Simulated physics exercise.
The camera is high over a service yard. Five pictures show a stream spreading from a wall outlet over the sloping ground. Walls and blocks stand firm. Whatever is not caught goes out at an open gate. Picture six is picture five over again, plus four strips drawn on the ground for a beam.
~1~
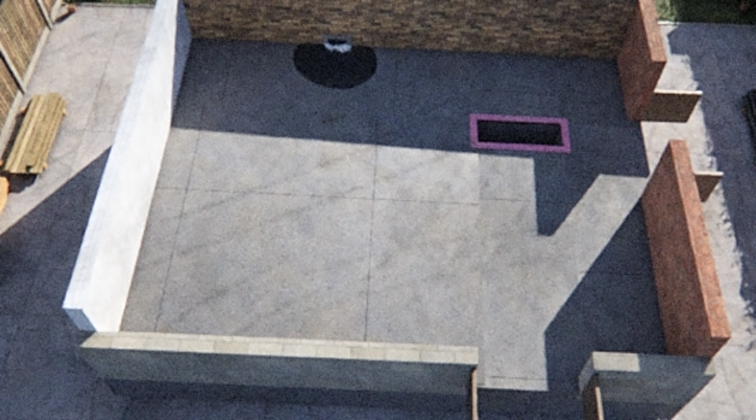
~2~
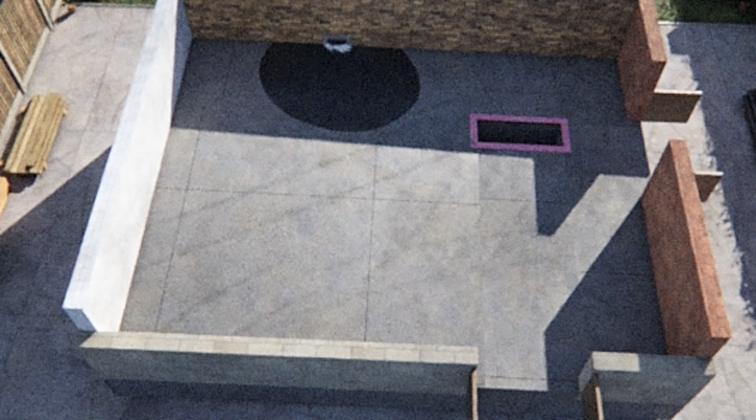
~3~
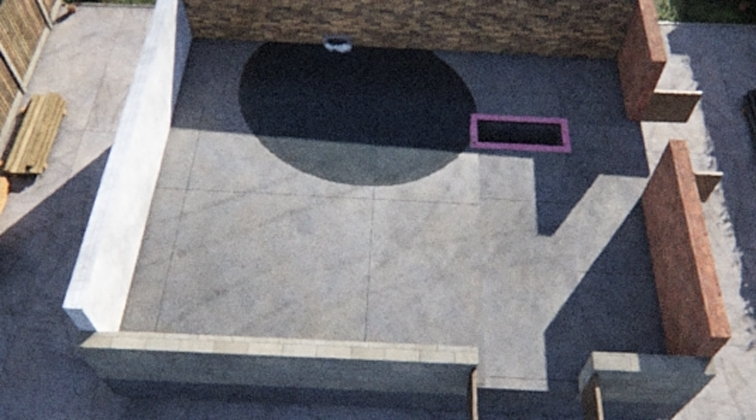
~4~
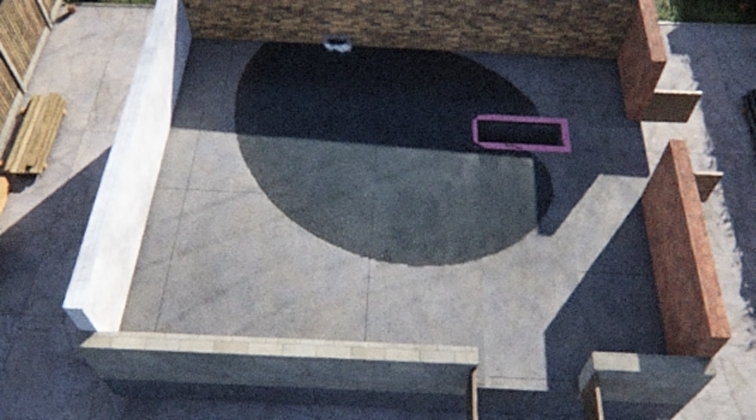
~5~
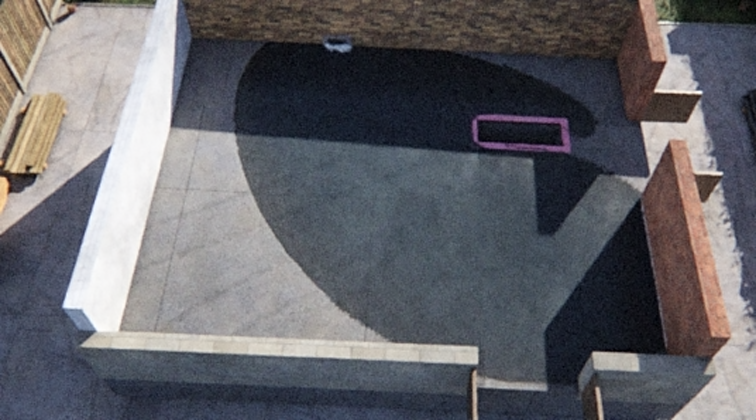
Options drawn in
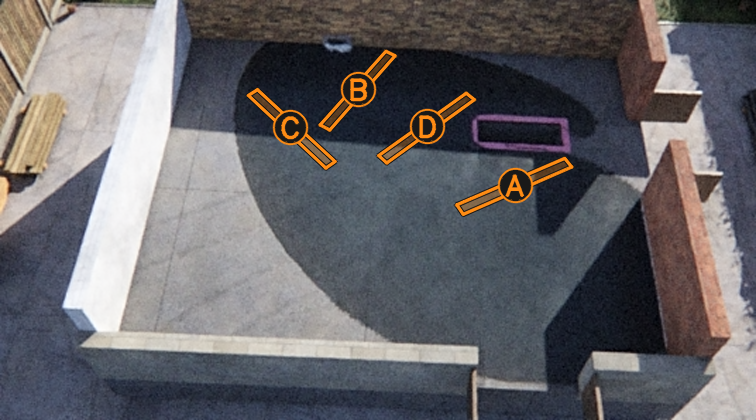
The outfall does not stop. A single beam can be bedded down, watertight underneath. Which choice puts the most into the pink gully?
It is A.
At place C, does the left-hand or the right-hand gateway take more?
More leaves on the left.
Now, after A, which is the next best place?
Place C.
In orange, A from (460, 209) to (568, 162); B from (324, 127) to (390, 53); C from (252, 92) to (330, 164); D from (382, 159) to (470, 96).
With A, about 39 % of the stream goes into the pink gully, about 59 % out by the gates.
With B, about 7 % of the stream goes into the pink gully, about 91 % out by the gates.
With C, about 20 % of the stream goes into the pink gully, about 79 % out by the gates.
With D, about 4 % of the stream goes into the pink gully, about 94 % out by the gates.
